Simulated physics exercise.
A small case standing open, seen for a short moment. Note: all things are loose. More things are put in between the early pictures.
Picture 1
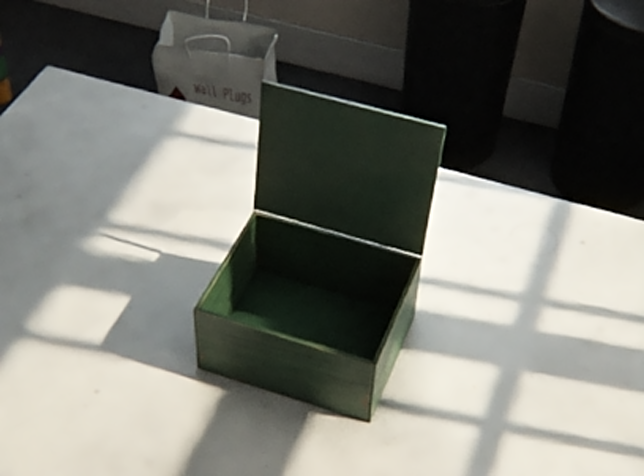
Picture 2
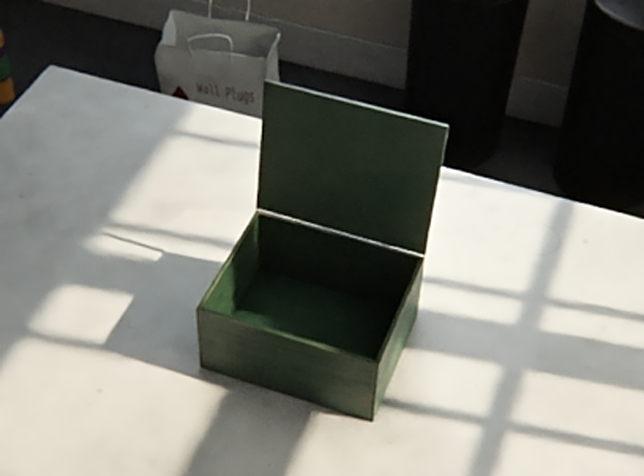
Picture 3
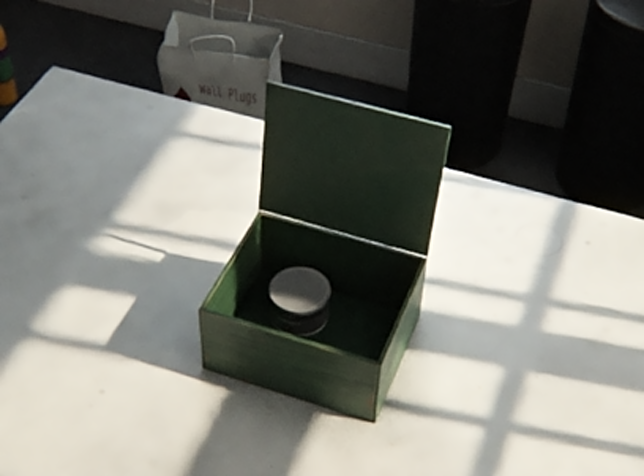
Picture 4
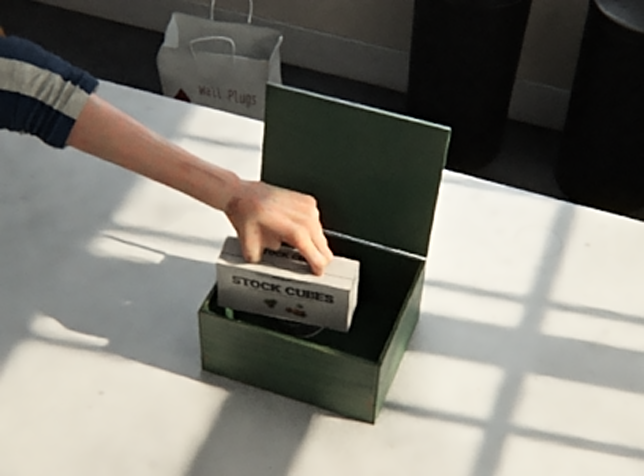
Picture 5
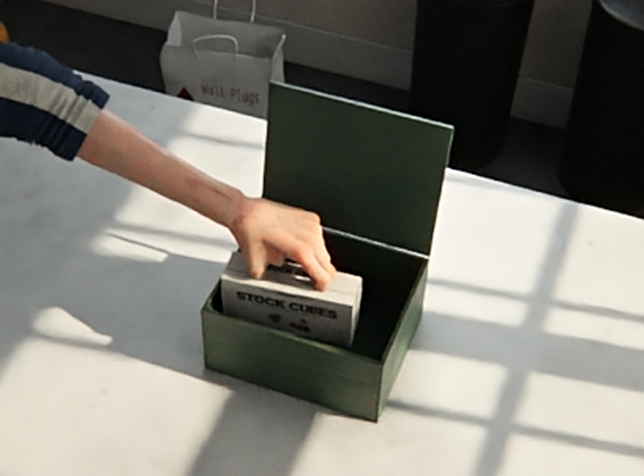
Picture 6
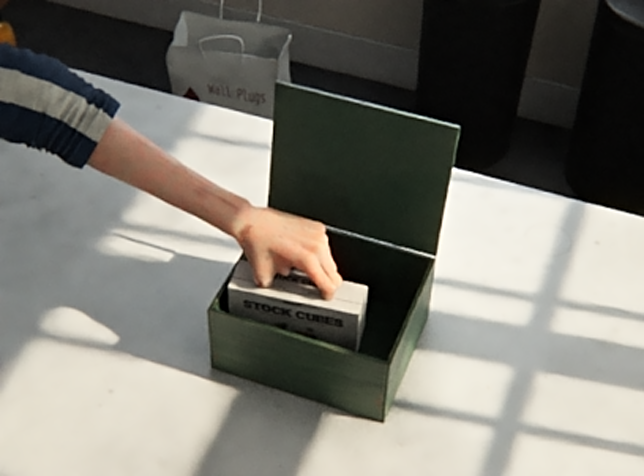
A hand in a navy sleeve with a pale stripe enters the steady-paced scene at a sunlit white table, viewed from above at an angle. An open green box sits mid-table, with a paper bag and dark bins behind, empty at first and then holding a round grey tub. Reaching from the left, the hand lowers a white stock cubes carton into the box, still gripping it, as the view drifts slightly.
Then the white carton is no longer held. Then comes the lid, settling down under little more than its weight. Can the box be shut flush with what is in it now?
Yes, flush.
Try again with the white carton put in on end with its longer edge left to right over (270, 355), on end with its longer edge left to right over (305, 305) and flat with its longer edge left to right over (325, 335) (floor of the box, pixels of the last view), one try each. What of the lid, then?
On the first go the lid is stopped short, on the second it is stopped short, on the third it comes to rest closed.
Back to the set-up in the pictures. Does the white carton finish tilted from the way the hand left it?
Looking at the last picture, it is left as set.
Then, 1.10 s after the last picture, lid starting down; white carton slid a little near (298, 335).
Then, 1.60 s after the last picture, lid 57° above the rim; white carton slid a little near (298, 335).
Then, 1.90 s after the last picture, lid 21° above the rim; white carton slid a little near (298, 335).
At rest, lid shut; moved from the start, white carton; grey tub in place. Seen from the same camera at the end, white carton near (298, 335).
